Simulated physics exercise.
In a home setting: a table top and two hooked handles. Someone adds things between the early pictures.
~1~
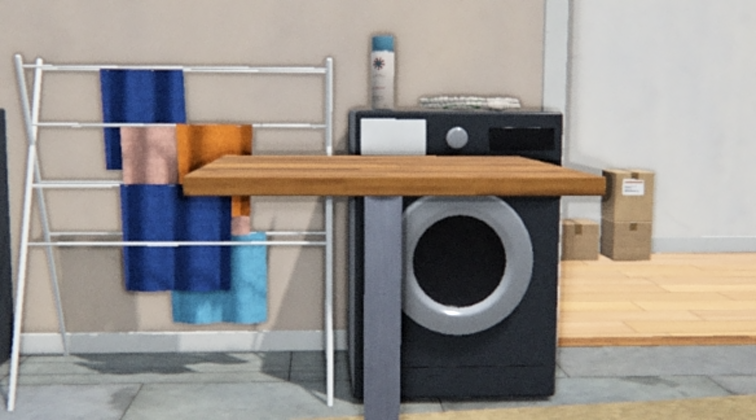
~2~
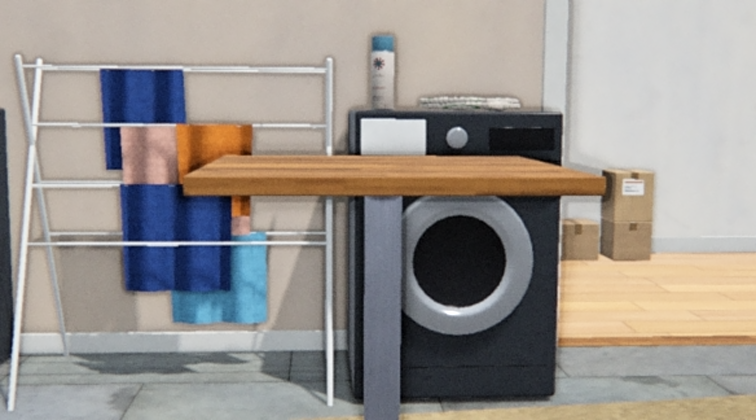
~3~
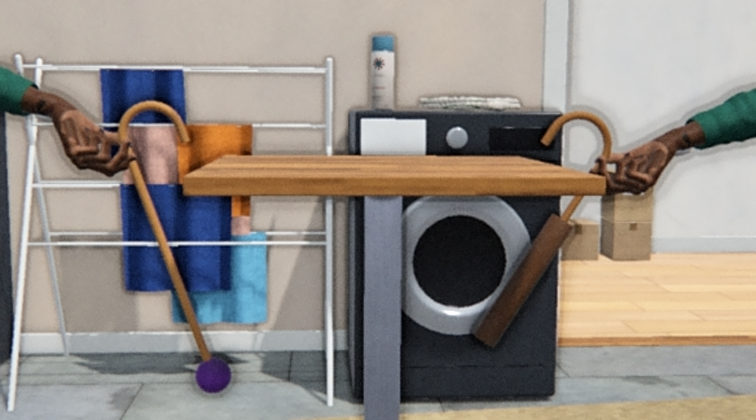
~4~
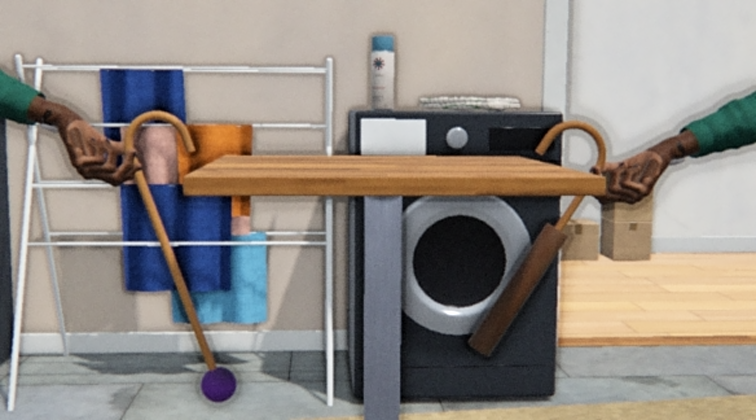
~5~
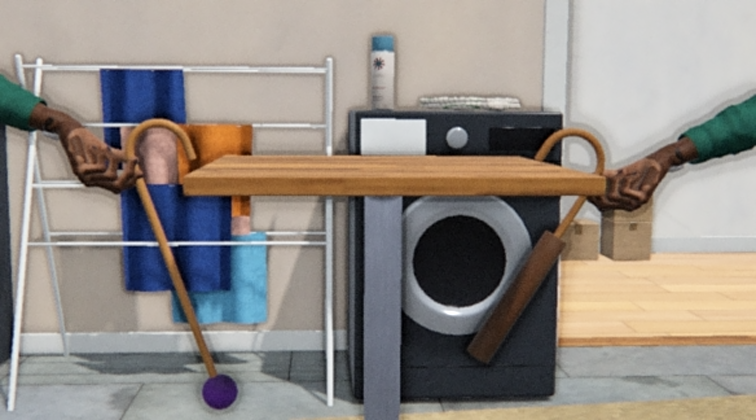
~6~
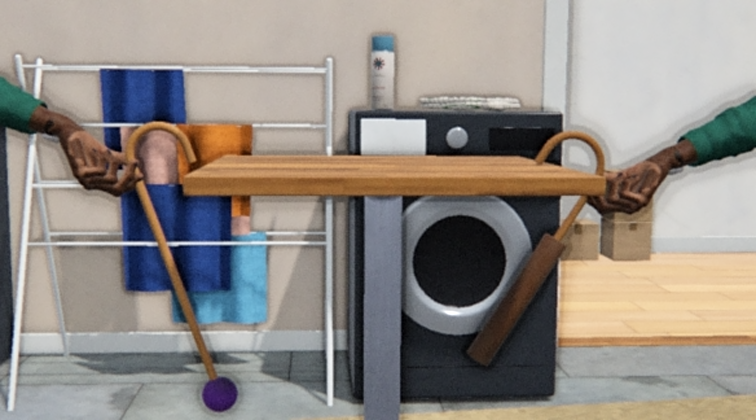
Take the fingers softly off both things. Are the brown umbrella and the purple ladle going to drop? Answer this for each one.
At the end, the brown umbrella is going to stay up; the purple ladle is going to fall off.
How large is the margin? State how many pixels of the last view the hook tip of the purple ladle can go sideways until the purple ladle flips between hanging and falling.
Shift: About 16 px, direction right.
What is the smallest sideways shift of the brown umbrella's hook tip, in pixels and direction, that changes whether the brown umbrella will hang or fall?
Move it 16 pixels right.
Then, 0.46 s past the last view, brown umbrella at rest near (526, 245); purple ladle in the air near (147, 405).
Finally, the brown umbrella stays hooked on the edge, near (525, 245); the purple ladle falls to the floor.
